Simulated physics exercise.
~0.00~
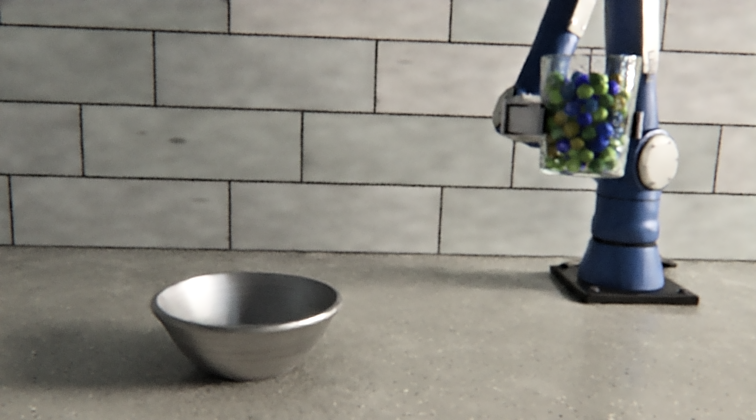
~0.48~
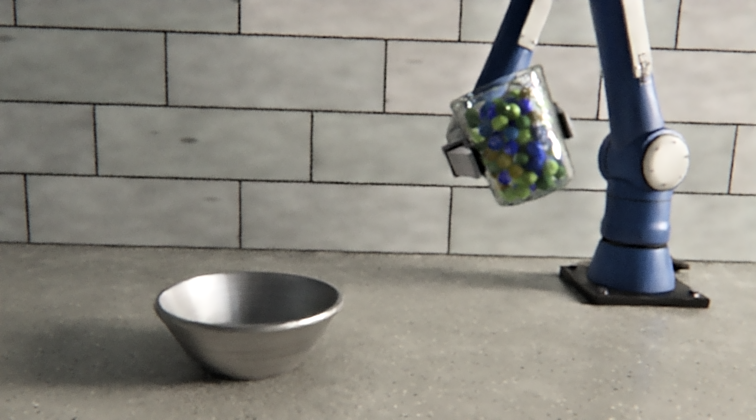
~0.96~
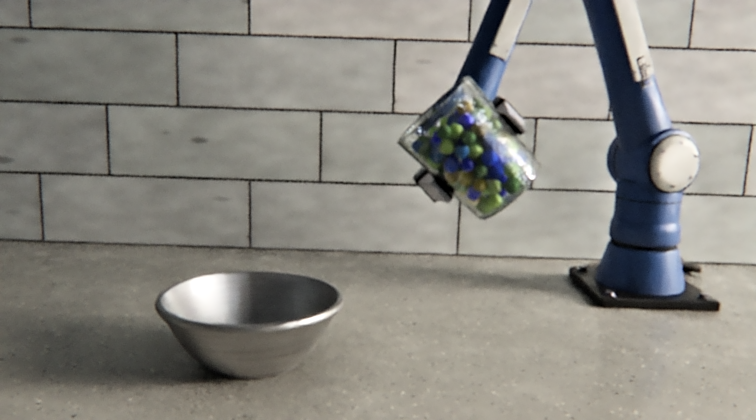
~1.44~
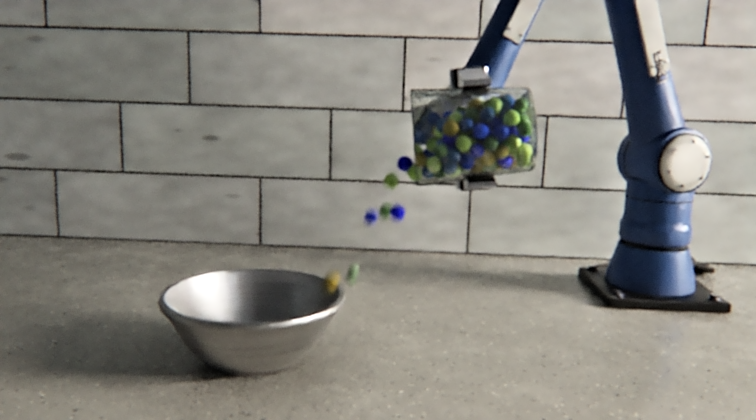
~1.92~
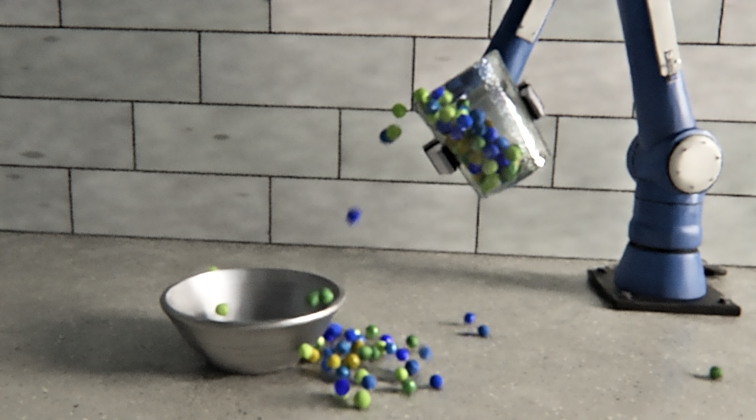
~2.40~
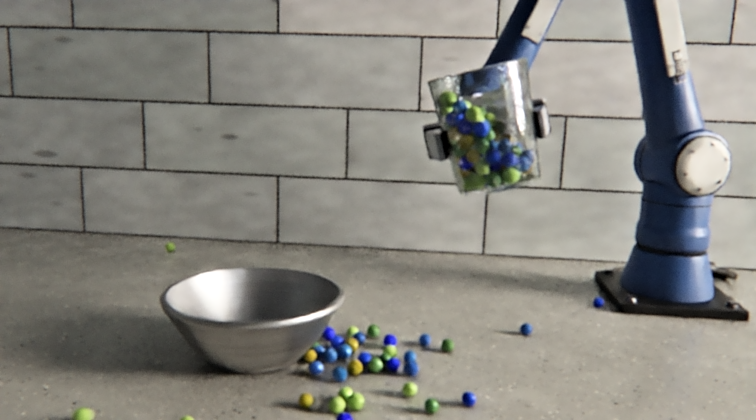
At the start, a blue robot arm holds a clear beaker full of small blue, green and yellowish balls upright, with a metal bowl standing to the left on a grey table. The arm carries the beaker left and tips it toward the bowl. Once the beaker lies on its side, balls begin to spill toward the bowl's near right edge. Many miss and scatter beside it, while only a few land inside. The arm then tilts the beaker back up, and it ends nearly upright, still holding most of its load, with stray balls spread over the table.
